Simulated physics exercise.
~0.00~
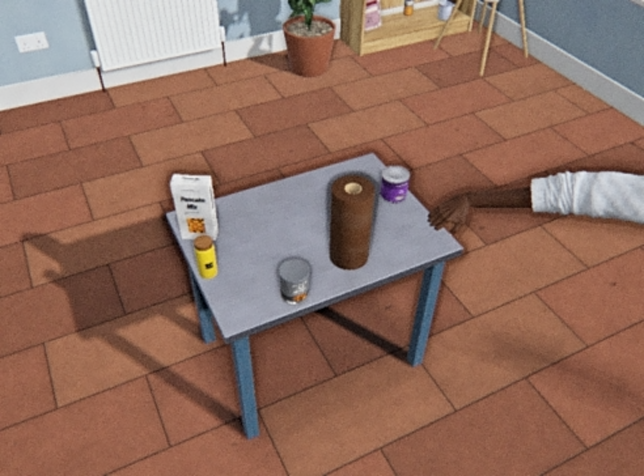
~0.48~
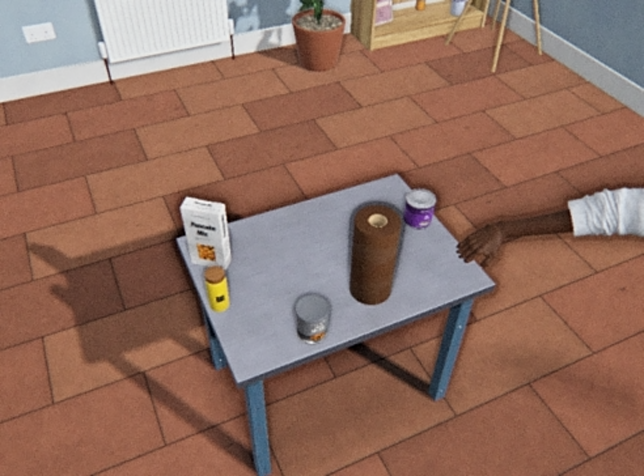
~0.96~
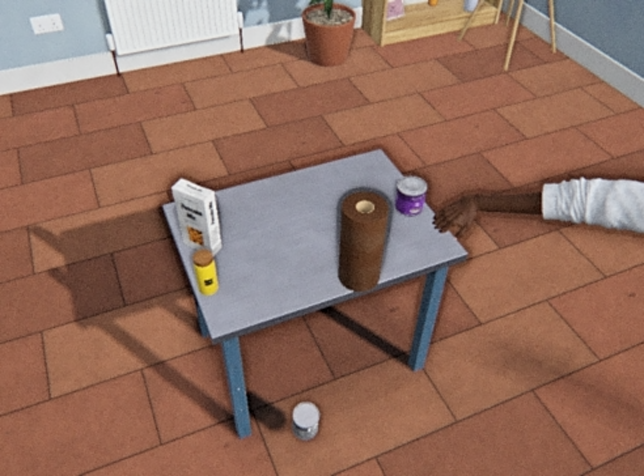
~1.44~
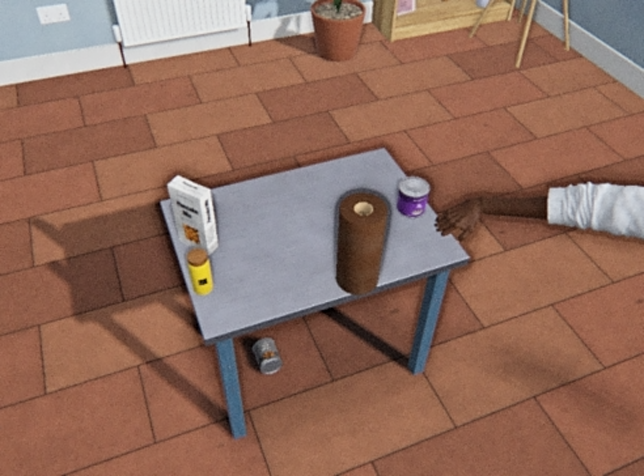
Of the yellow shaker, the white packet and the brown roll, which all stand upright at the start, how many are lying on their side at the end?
None of them are; the yellow shaker, the white packet and the brown roll are all still standing on the table.
In a room with a reddish tiled floor, a hand stayed by the edge of a small table as it slid towards the viewer and back; the grey tin dropped off the near side and ended tipped over on the floor, while everything else stayed standing.
